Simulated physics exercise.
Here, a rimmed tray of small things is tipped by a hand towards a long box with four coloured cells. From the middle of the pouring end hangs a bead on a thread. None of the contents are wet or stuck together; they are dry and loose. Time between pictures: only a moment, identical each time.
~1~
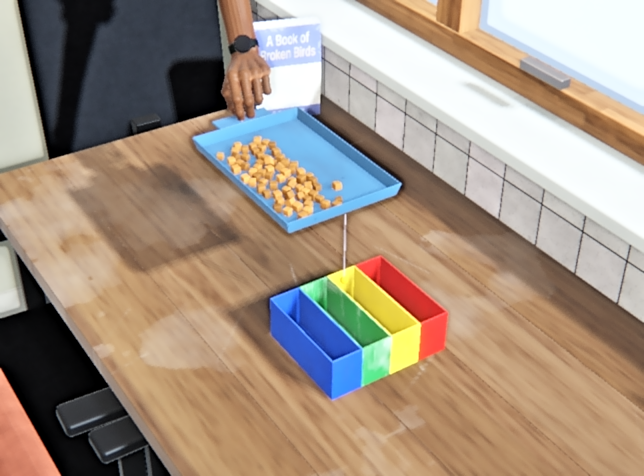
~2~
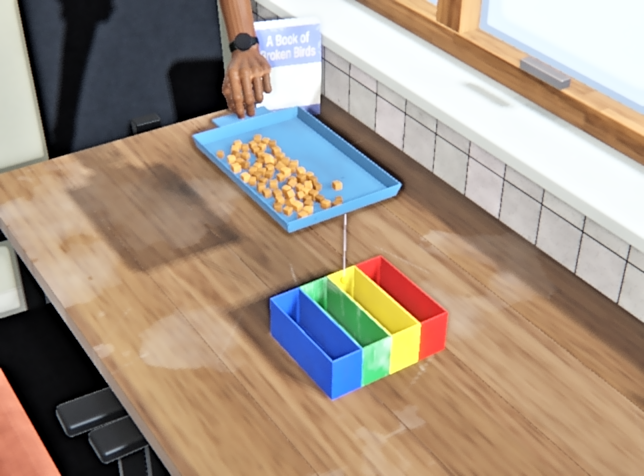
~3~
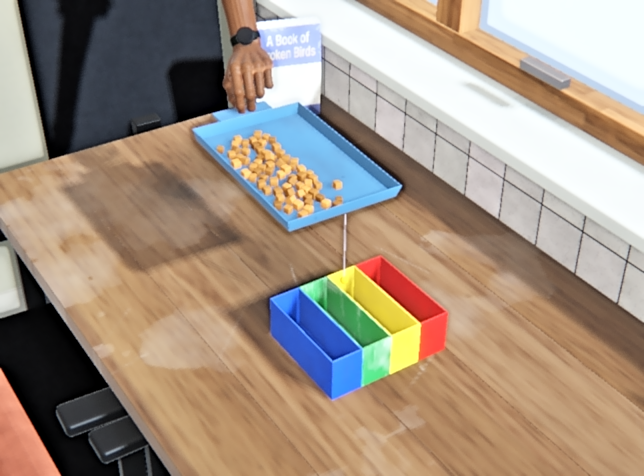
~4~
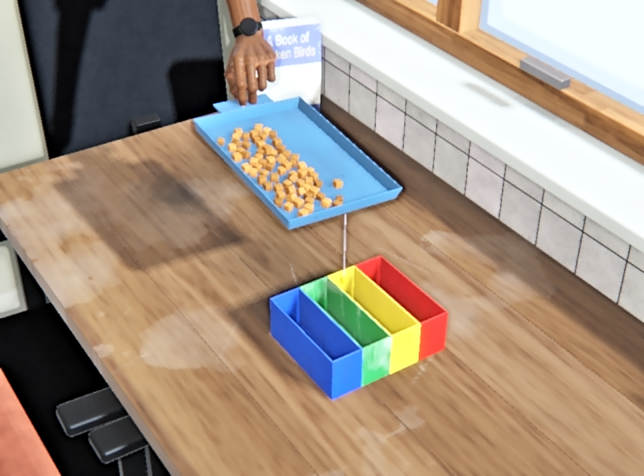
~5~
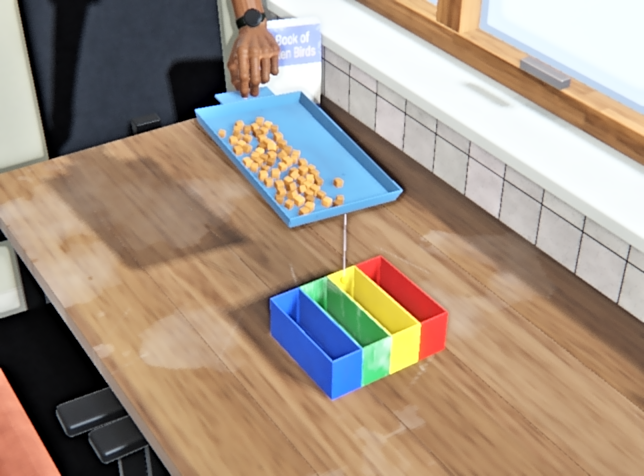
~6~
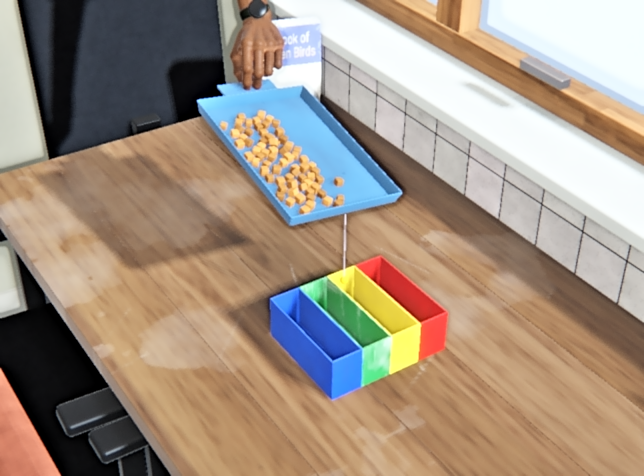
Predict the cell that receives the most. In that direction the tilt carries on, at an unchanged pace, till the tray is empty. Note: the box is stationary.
Most of it goes into the red cell.
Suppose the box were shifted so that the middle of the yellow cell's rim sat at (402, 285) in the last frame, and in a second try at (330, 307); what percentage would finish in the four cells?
Result: 100 % and 10 %.
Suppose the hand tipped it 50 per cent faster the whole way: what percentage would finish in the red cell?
Roughly 50 percent.
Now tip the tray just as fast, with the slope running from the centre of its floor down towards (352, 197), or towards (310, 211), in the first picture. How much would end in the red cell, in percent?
Around 40 percent for the first aim and around 0 percent for the second.
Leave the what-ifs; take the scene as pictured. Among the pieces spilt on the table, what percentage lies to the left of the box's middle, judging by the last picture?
About 0 %.
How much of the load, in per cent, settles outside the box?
Around 40 in a hundred.
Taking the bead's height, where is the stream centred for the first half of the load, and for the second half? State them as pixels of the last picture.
Initially about (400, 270); subsequently about (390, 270).
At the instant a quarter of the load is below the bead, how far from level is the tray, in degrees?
Around 110 degrees of turn.
Soon after the last picture, tray tipped steeply; all on the tray.
A little later, tray tipped right over; nearly all on the tray; a stray few in the red cell; a stray few falling or outside the box.
Later still, tray tipped past a quarter turn; about a third in the red cell; about a quarter in the yellow cell; about half falling or outside the box.
At rest, tray tipped past a quarter turn; about a third in the red cell; about a quarter in the yellow cell; none in the blue cell; none in the green cell; about half outside the box.
